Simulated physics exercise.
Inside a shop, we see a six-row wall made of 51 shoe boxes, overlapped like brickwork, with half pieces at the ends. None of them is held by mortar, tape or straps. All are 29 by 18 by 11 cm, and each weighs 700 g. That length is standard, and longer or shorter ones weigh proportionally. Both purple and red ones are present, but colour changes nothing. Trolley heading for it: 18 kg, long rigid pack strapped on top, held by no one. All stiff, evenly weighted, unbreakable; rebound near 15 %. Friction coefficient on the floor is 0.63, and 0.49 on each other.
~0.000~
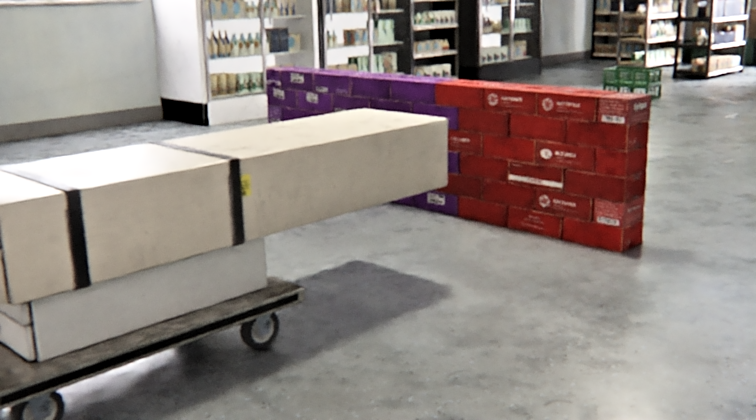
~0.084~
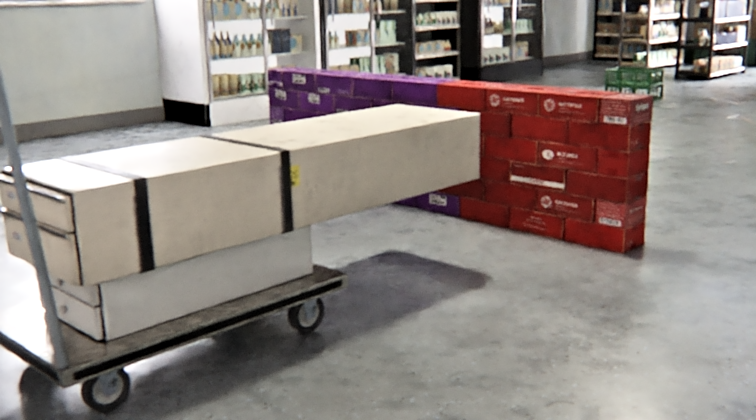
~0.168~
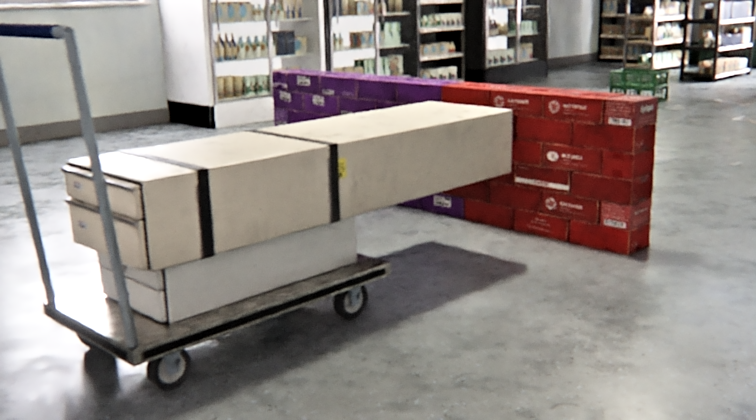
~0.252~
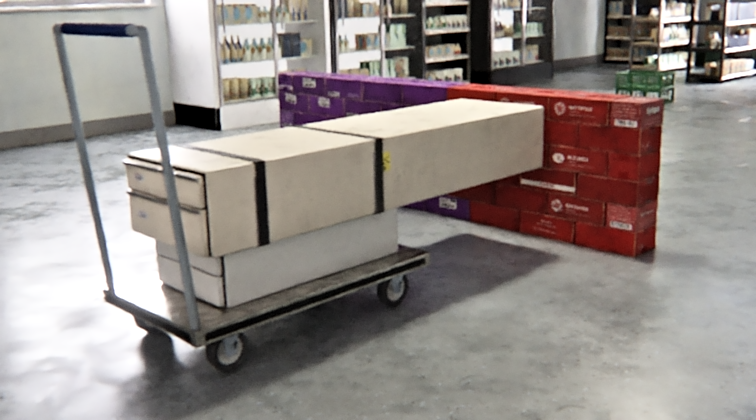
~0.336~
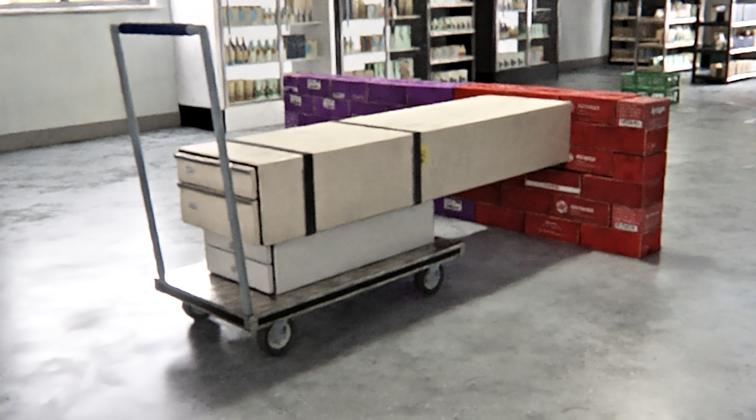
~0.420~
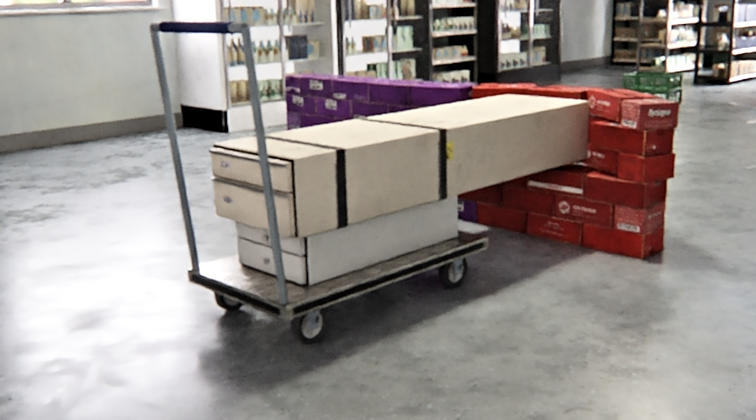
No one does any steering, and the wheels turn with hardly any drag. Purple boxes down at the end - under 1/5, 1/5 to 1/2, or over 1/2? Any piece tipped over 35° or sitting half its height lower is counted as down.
Under 1/5.
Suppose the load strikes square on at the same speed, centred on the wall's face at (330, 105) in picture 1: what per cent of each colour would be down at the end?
Then red ends 0 per cent down and purple 40 per cent.
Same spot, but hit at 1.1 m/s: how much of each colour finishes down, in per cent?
The red would finish 80 in a hundred down, the purple 10 in a hundred.
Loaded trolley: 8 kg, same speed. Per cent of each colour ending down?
Red 50, purple 10 %.
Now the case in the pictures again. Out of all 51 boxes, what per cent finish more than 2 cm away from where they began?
Moved: 45 per cent.
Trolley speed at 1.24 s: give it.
Speed: Close to 0.3 m/s.
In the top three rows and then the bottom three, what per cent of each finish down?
50 % and 0 %.
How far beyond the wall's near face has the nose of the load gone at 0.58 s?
Position: Approx. 40 cm beyond.
Around 0.58 s, load 38 cm past the wall's line, still rolling; none of the 30 purple boxes down (8 of 51 in all colours); top purple box unmoved; top red box tipped 22°, 6 cm lower.
Around 0.88 s, load 79 cm past the wall's line, still rolling; 2 of the 30 purple boxes down (12 of 51 in all colours); top purple box unmoved; top red box on its side.
Around 1.24 s, load 1.01 m past the wall's line, still rolling; 2 of the 30 purple boxes down (12 of 51 in all colours); top purple box unmoved; top red box upside down.
Finally (2.8 s), load 1.03 m past the wall's line, stopped; 2 of the 30 purple boxes down (12 of 51 in all colours); top purple box unmoved; top red box upside down. That is 7 per cent. Seen by the last camera, middles, top purple box near (362, 89), top red box near (519, 178).
